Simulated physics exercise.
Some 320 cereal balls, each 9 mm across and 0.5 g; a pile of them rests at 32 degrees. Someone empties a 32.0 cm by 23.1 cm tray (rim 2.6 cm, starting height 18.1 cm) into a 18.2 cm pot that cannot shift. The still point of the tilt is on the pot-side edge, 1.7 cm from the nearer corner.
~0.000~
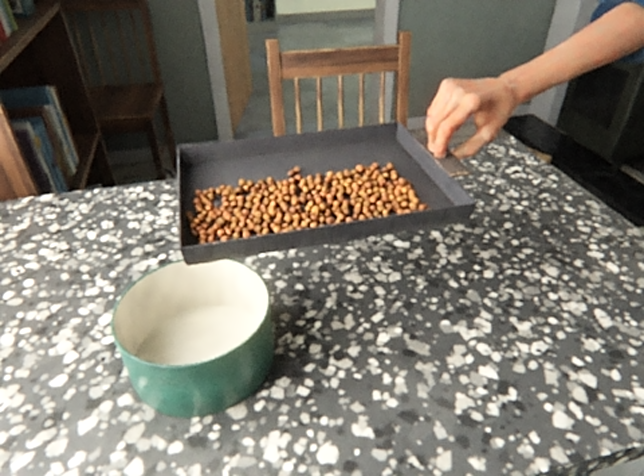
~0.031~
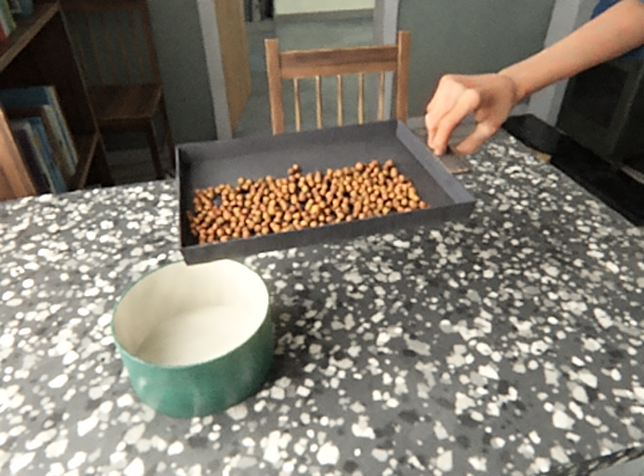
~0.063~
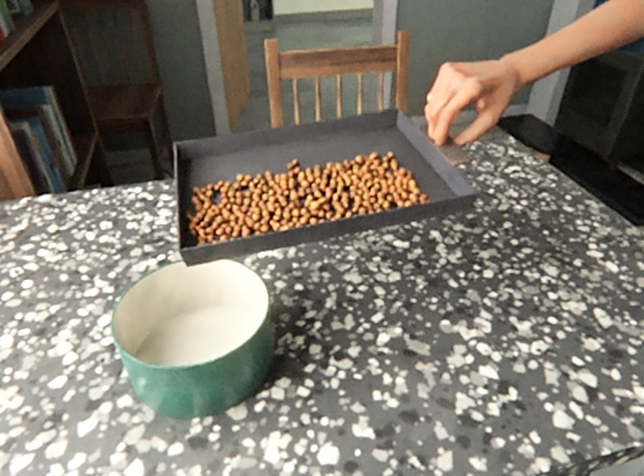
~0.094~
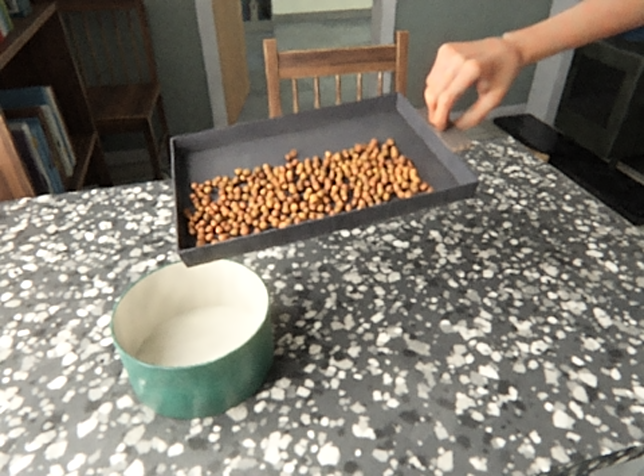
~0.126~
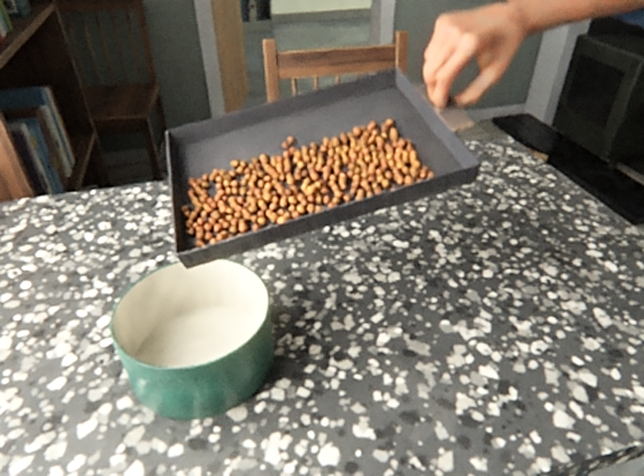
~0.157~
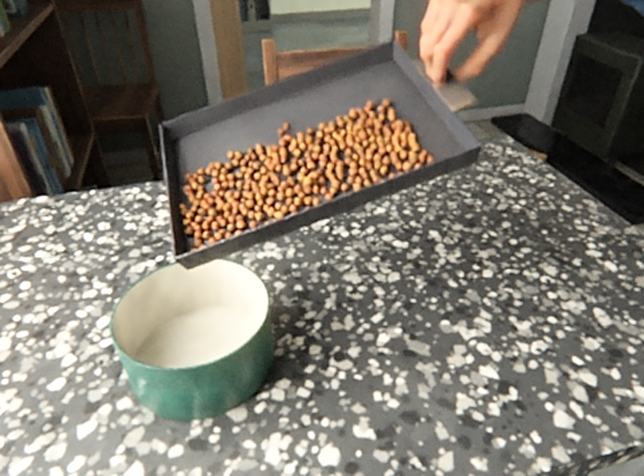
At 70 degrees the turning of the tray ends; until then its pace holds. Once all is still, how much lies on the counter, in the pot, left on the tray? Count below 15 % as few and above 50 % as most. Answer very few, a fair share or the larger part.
On the counter: A fair share; in the pot: A fair share; left on the tray: A fair share.
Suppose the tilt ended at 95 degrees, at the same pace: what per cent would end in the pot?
In that case some 35 per cent.
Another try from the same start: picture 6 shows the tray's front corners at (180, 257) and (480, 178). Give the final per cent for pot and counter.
Pot 10, counter 20.
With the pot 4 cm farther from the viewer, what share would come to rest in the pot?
Then about 0 per cent.
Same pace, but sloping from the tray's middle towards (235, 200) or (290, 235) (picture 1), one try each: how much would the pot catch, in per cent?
About 15 and 5 per cent.
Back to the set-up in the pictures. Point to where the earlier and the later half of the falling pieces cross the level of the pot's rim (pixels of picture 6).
At about (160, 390), then at (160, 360).
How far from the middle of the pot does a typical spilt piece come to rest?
Roughly 22 cm.
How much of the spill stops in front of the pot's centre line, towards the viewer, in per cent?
About 100 per cent.
After 0.30 s, tilt 47 degrees; the tray holds 100 %, the pot 0 %.
Then, at 0.40 s, tilt 65 degrees; the tray holds 100 %, the pot 0 %.
After 0.63 s, tilt 70 degrees; the tray holds 55 %, the pot 5 %.
At rest (1.6 s), counter 35 %, pot 20 %, tray 40 %.
